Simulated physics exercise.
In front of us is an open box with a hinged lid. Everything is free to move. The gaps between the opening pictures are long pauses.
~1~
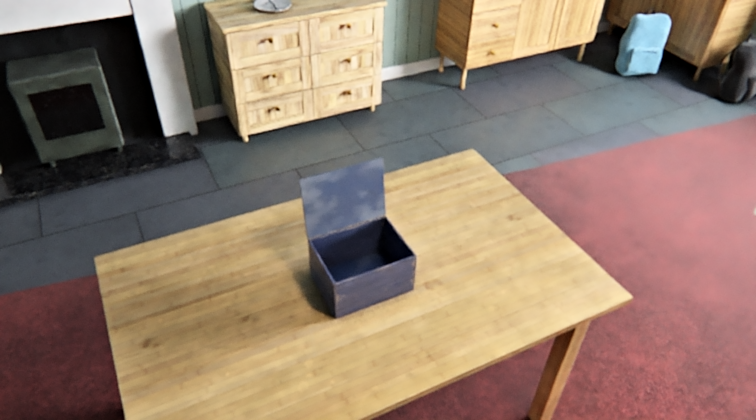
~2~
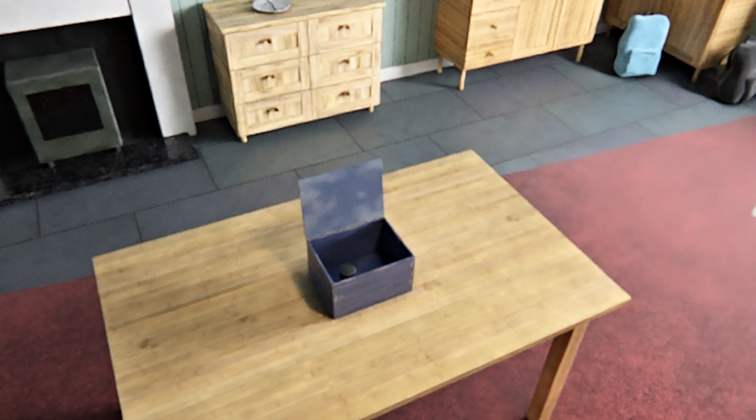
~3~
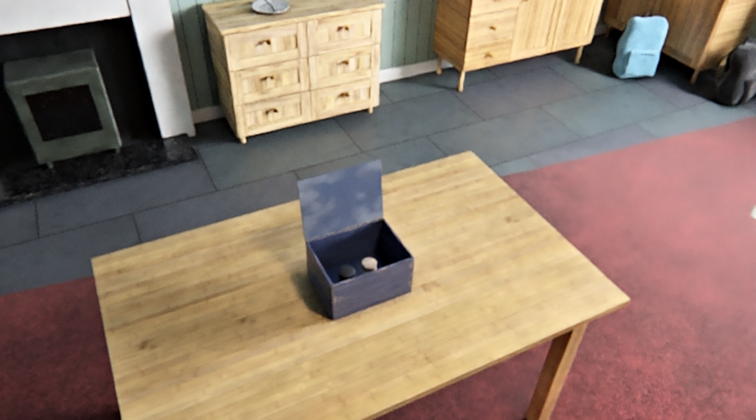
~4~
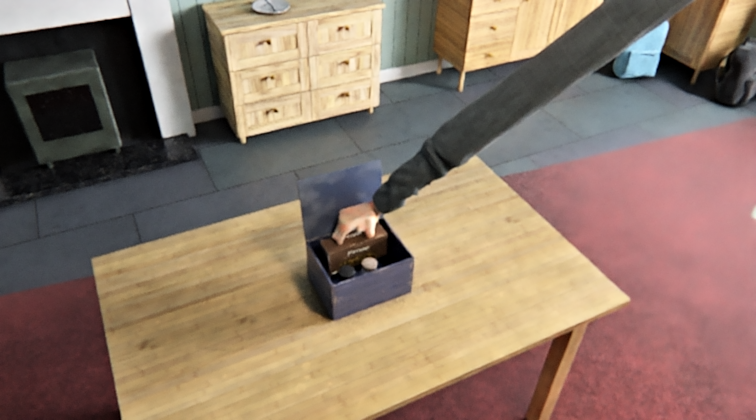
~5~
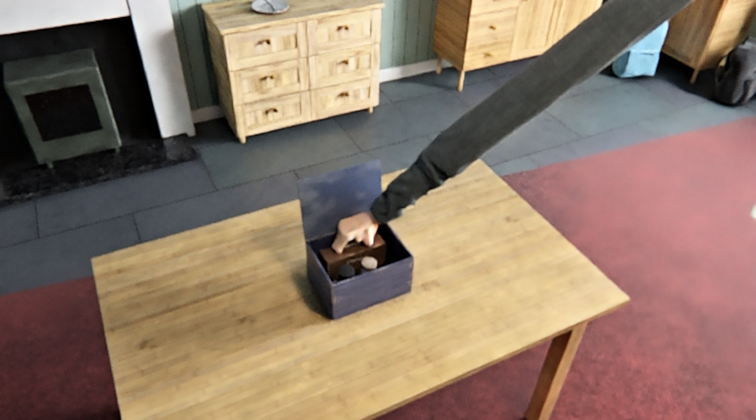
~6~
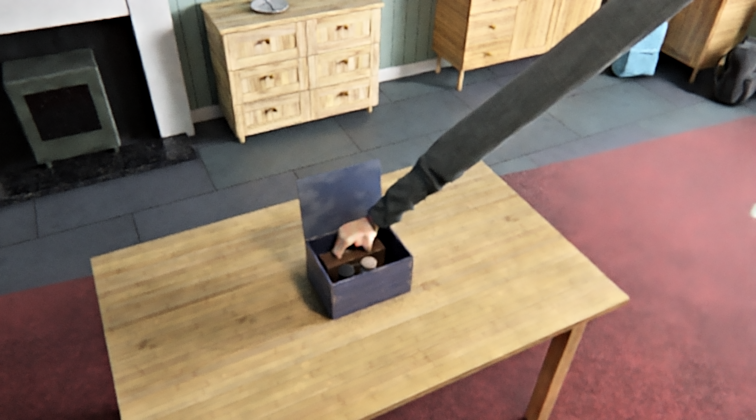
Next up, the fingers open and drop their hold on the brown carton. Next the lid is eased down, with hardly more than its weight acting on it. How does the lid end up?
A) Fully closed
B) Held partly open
A.
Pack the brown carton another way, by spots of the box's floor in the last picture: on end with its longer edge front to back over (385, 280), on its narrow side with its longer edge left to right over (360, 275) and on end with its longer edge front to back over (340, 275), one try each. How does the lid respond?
Try one: Not closed. Try two: Closed. Try three: Not closed.
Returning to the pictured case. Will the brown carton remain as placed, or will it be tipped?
At the finish the brown carton holds its orientation.
Then, 1.40 s on from there, lid 72° above the rim.
Then, 2.00 s on from there, lid 34° above the rim.
In the end, lid shut; all 3 unmoved. At the end, from the last picture's camera, brown carton near (353, 262).
